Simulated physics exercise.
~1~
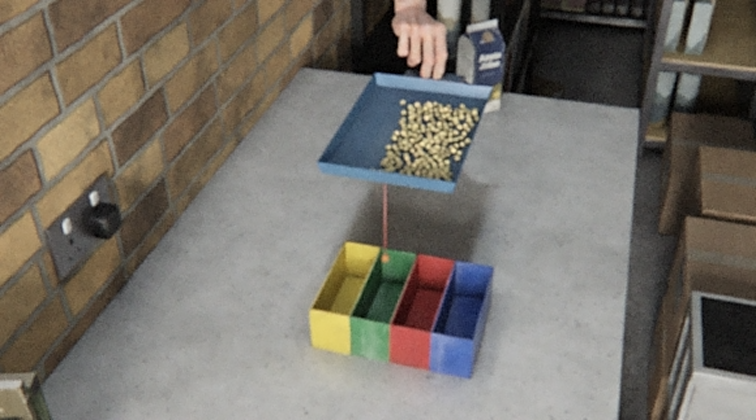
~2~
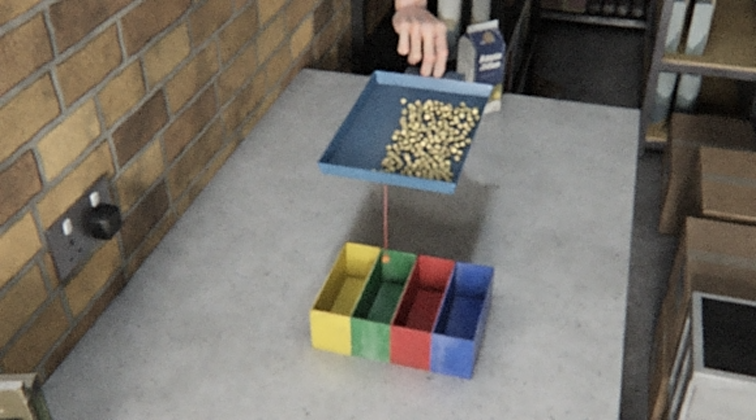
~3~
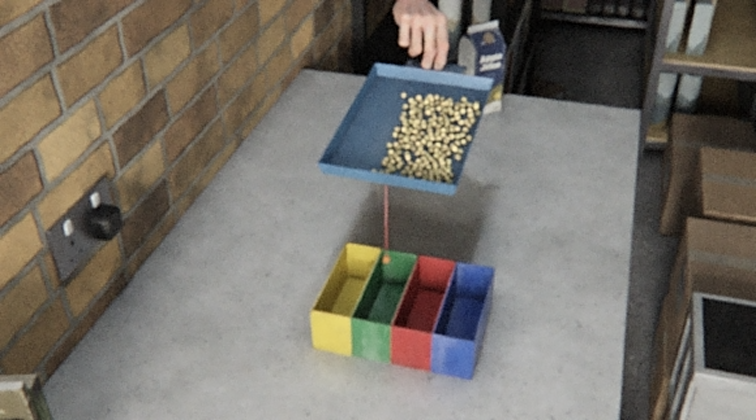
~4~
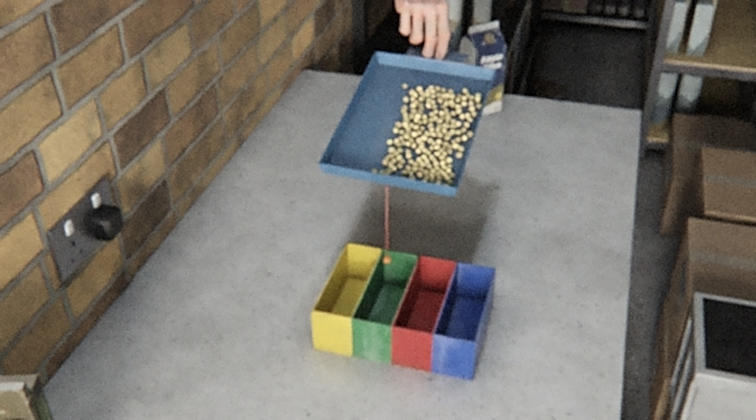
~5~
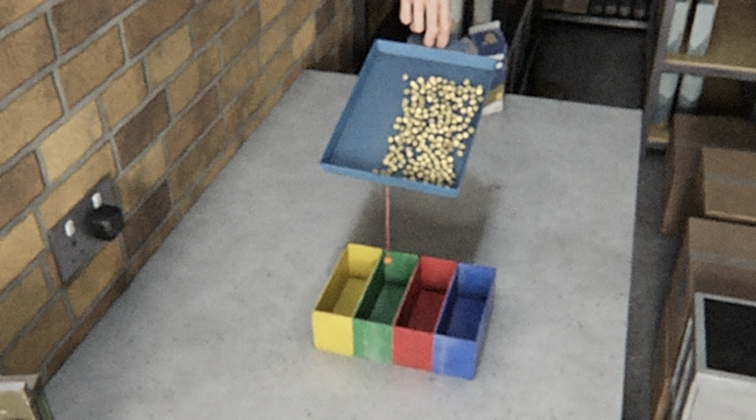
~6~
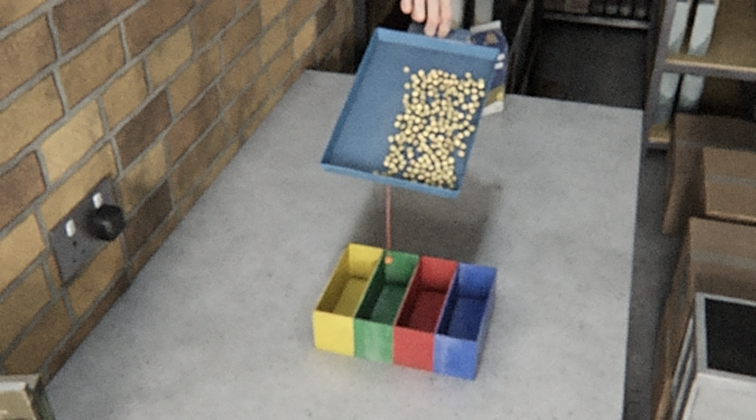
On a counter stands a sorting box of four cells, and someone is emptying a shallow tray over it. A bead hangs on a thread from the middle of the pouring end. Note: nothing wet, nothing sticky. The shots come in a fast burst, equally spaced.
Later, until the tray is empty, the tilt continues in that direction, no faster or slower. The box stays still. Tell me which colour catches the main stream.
The red cell catches it.
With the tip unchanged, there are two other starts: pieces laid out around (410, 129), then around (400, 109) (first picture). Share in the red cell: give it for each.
You'd get near 50 percent first and near 40 percent after that.
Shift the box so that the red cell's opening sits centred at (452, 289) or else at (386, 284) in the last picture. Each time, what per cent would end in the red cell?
In the first position around 50 percent, in the second around 20 percent.
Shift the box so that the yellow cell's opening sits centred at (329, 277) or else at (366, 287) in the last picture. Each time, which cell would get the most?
The blue cell; that red cell.
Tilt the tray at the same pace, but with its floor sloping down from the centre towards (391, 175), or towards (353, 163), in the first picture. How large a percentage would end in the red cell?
Lab note: Try one about 40 %, try two about 0 %.
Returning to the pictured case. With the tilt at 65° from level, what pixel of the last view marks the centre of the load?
At about (423, 176).
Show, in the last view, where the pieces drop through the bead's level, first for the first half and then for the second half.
Points: About (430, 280), then about (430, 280).
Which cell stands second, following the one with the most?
Second: That blue cell.
Shortly afterwards, tray tipped steeply; all but a few on the tray; only a few in the red cell; only a few in the blue cell; only a few falling or outside the box.
Next, tray tipped past a quarter turn; a little on the tray; near a third in the red cell; near a quarter in the blue cell; a little in the green cell; near a quarter falling or outside the box.
Some moments later, tray tipped past a quarter turn; near half in the red cell; near a quarter in the blue cell; near a quarter in the green cell; only a few in the yellow cell.
In the end, tray tipped past a quarter turn; near half in the red cell; near a quarter in the blue cell; near a quarter in the green cell; only a few in the yellow cell.
